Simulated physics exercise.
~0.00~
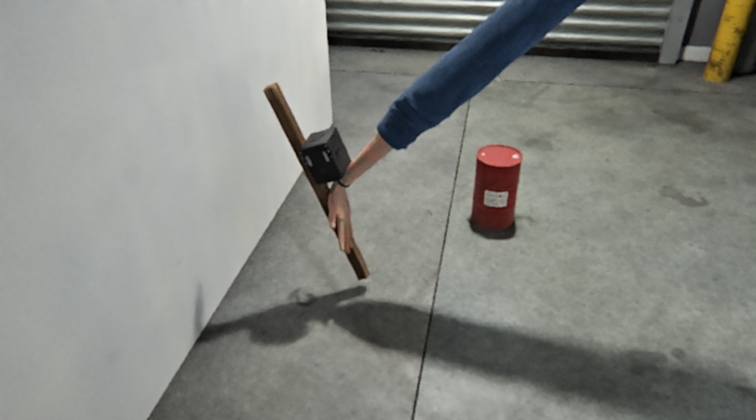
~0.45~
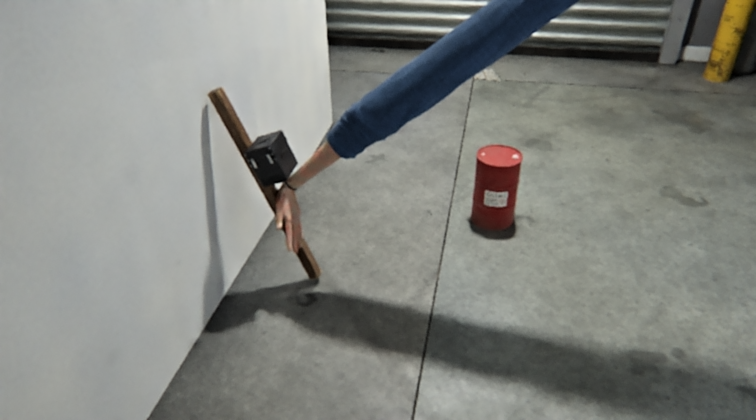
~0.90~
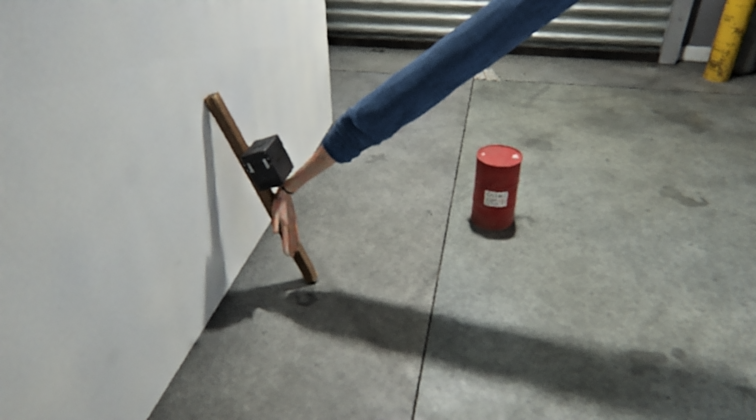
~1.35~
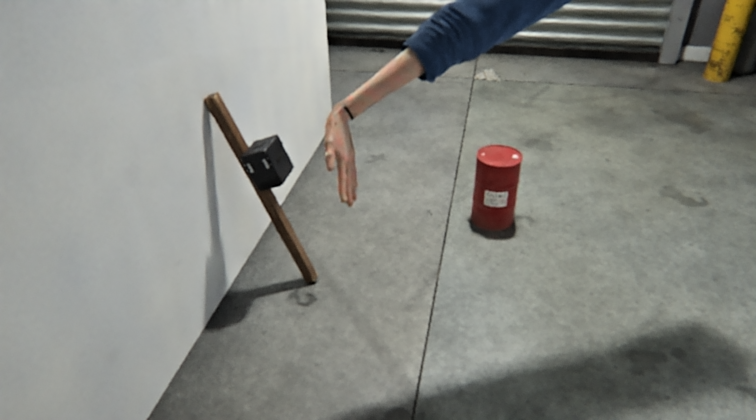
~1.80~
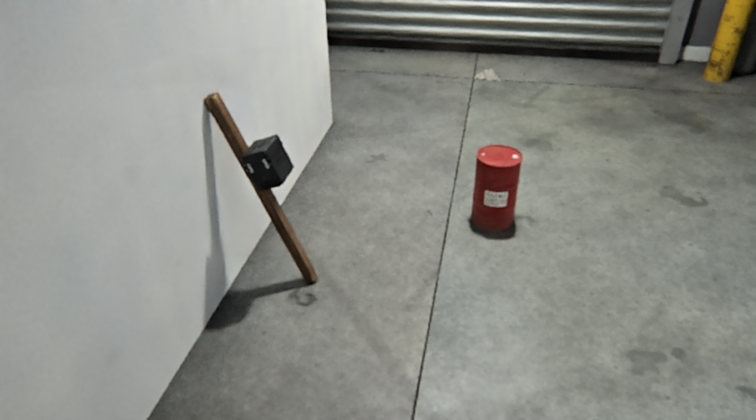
A hand leans a brown pole with a black box against a white wall and withdraws.
